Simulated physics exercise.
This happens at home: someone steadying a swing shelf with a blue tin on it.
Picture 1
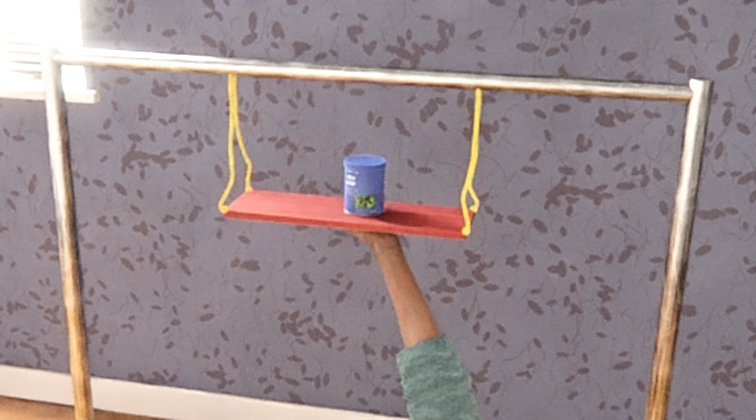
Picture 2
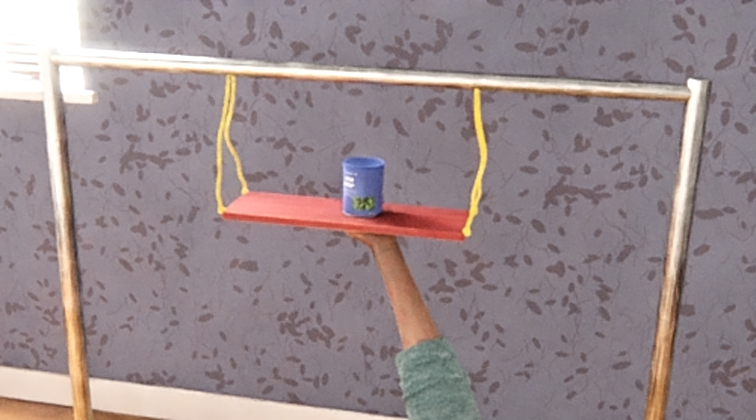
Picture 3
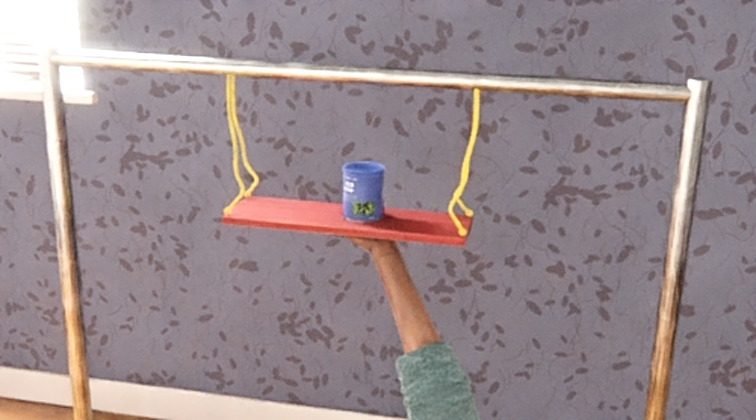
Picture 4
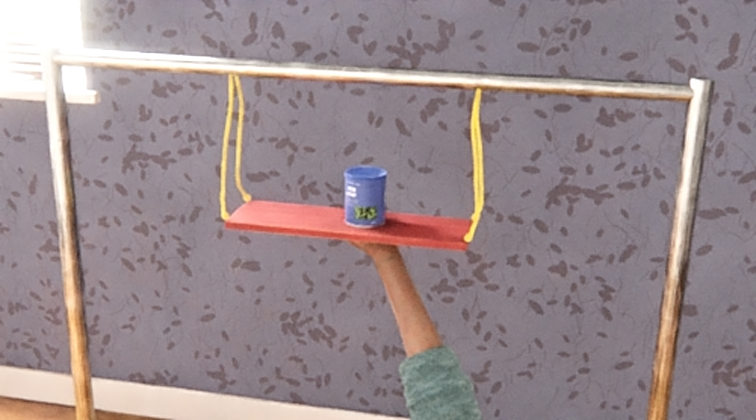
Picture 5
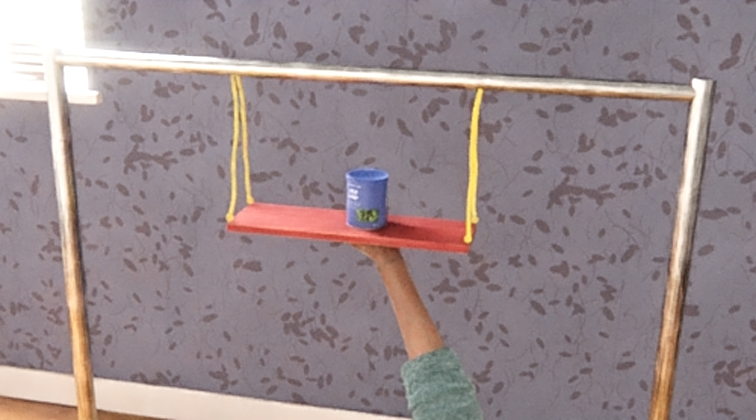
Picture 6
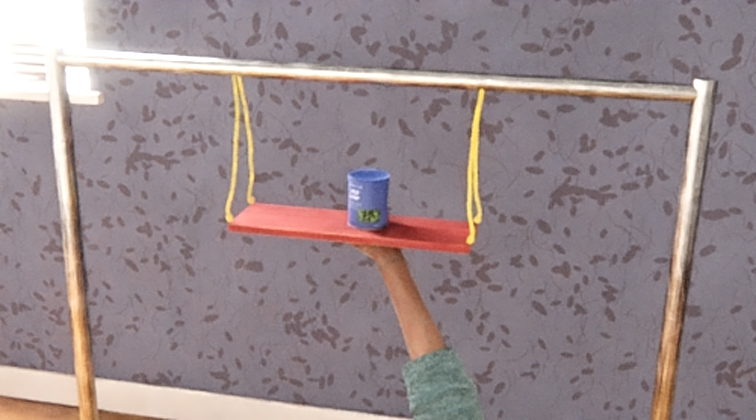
In a room with dark leaf-patterned wallpaper and a bright window at the upper left, a pale metal frame is seen from in front and slightly above. A red shelf hangs from its bar on yellow strings, a blue tin at its middle and a green-sleeved arm beneath. The hand lowers the shelf and tin slightly, while the slack strings sway and straighten and the view barely shifts.
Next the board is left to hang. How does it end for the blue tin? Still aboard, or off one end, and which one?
It fails to come off.
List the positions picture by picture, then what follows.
The first picture shows blue tin (365, 186); red shelf (342, 225).
The second picture shows blue tin (363, 188).
The third picture shows blue tin (363, 192).
The fourth picture shows blue tin (365, 197); red shelf (342, 236).
The fifth picture shows blue tin (367, 199).
The sixth picture shows blue tin (369, 200); red shelf (345, 239); left strings almost straight; right strings almost straight.
Then, 0.36 s on from there, board level; tin on the board near (368, 202).
In the end, board level; tin on the board near (368, 202). The blue tin remains aboard.
